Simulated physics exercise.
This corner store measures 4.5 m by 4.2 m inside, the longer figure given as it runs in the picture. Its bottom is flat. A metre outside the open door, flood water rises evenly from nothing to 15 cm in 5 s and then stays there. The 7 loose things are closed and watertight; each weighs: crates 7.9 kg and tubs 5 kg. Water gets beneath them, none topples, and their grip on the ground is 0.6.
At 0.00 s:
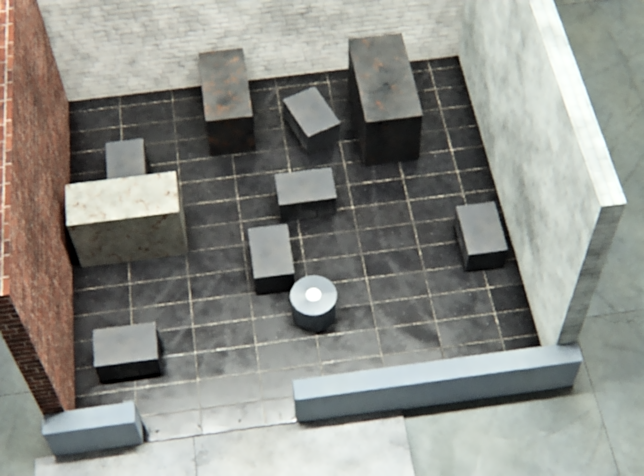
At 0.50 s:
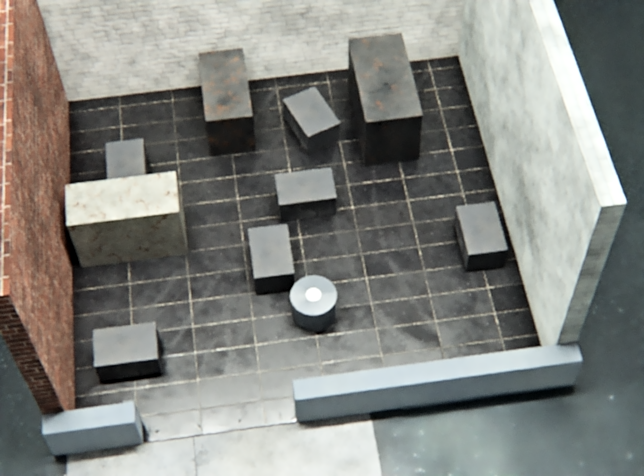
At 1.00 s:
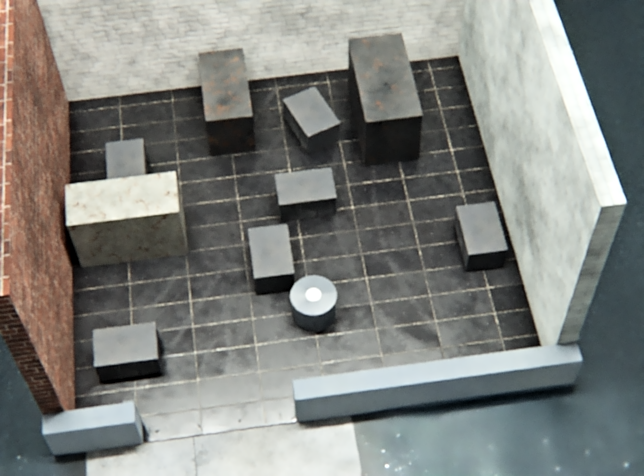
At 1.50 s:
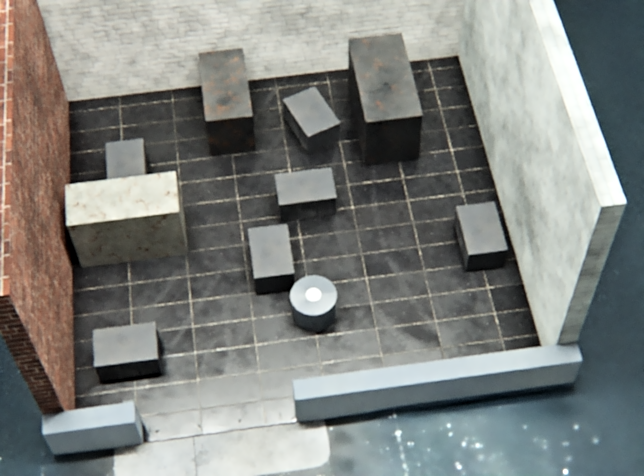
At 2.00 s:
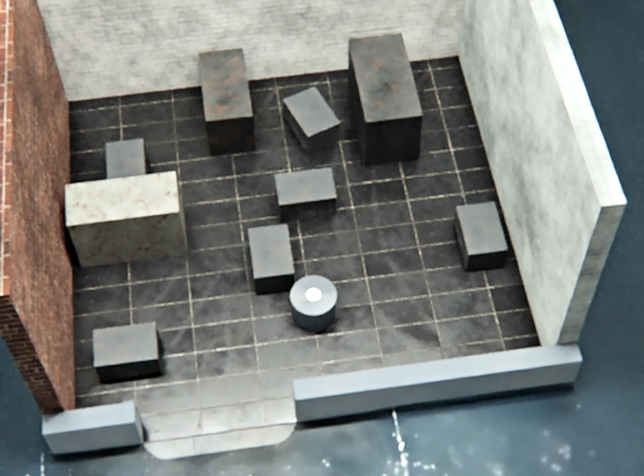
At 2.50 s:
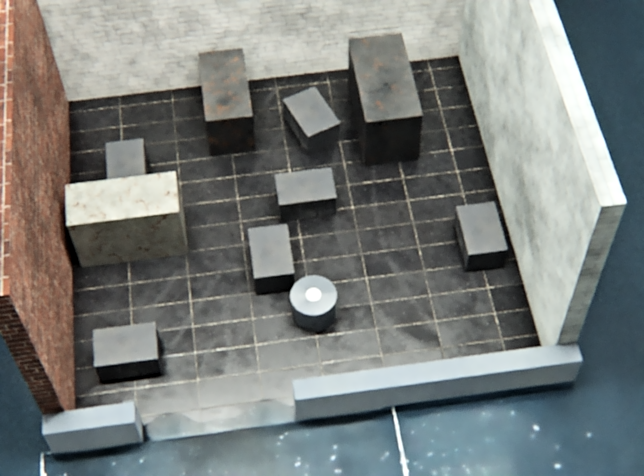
In a small walled store with a dark tiled floor, the grey blocks and round tub stayed still while dark water spread over the pale ground outside, closing in around the open doorway.
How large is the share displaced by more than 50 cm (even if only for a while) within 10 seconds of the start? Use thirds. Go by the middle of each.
That comes to from one to two thirds.
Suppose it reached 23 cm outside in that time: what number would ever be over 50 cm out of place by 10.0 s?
Then 5.
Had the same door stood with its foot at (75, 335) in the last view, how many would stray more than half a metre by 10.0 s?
Then 3.
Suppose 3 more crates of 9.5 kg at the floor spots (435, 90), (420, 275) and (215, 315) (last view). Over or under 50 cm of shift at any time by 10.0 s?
In that order: Under, less, past it.
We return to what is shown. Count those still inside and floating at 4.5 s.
0 of them.
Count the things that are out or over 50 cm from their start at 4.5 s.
I count 0.
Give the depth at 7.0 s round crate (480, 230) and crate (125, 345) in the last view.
About 0 and 8 cm.
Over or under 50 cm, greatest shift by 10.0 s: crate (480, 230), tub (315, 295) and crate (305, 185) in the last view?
In turn: Short of it, less, over.
After 3.5 s 0 of 7 are over 50 cm from their spots; 0 afloat.
After 4.5 s 0 of 7 are over 50 cm from their spots; 0 afloat.
After 7.0 s 1 of 7 are over 50 cm from their spots; 1 afloat.
After 10.0 s 2 of 7 are over 50 cm from their spots, and 3 have been at some point; 3 afloat.
